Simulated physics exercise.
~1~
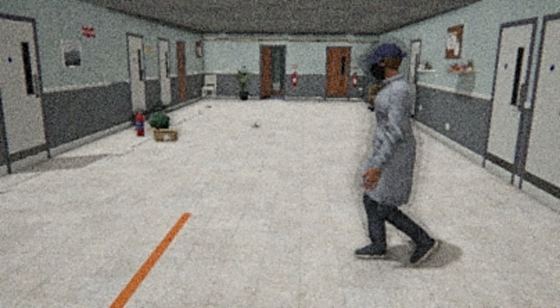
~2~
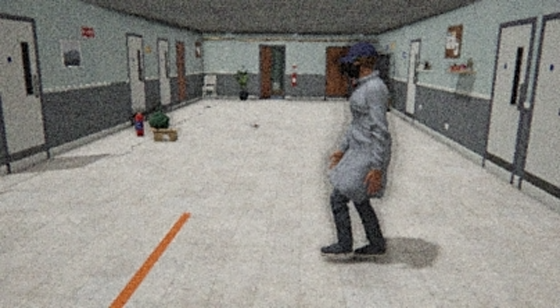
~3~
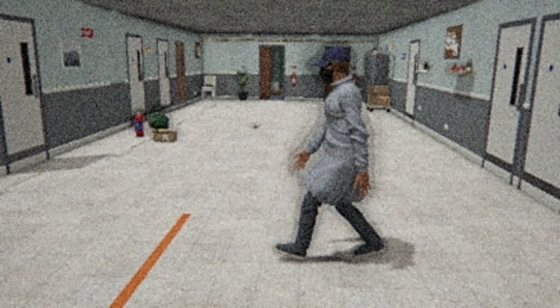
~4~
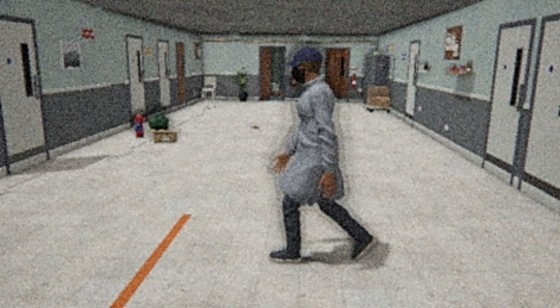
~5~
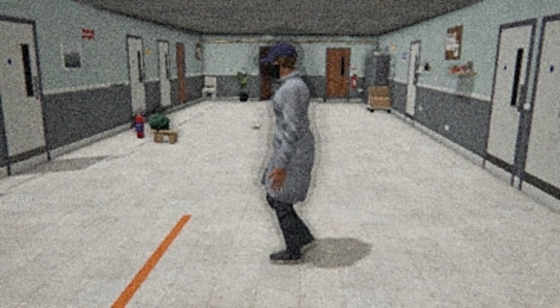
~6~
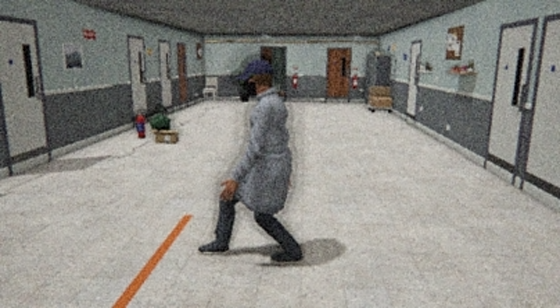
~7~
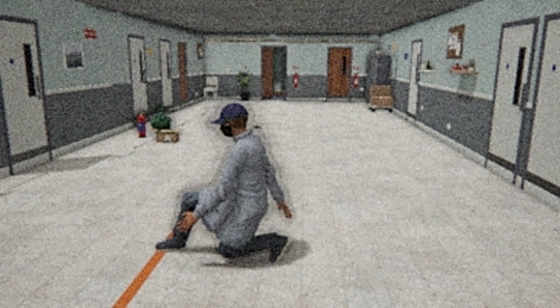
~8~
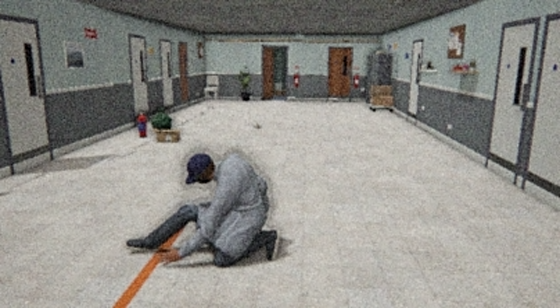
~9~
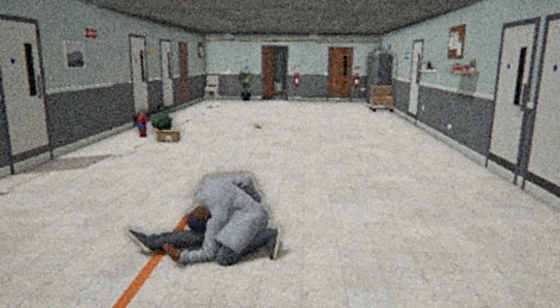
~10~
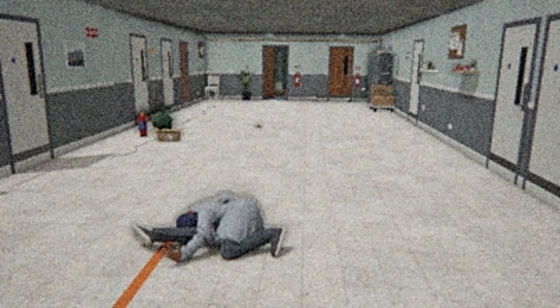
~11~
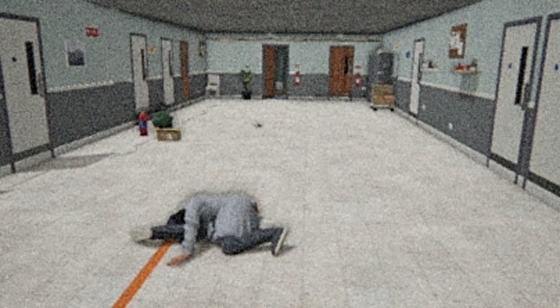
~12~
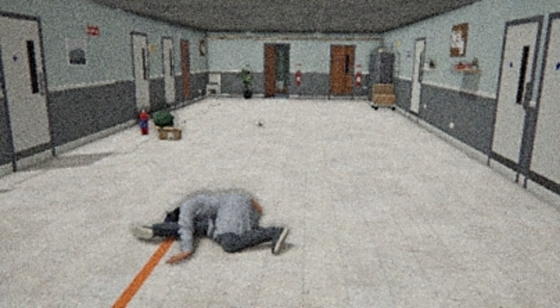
A visitor in a long grey coat and dark cap walked left across a wide hallway toward an orange tape line, sank to the floor and folded forward, ending up slumped and still with the chest short of the tape.
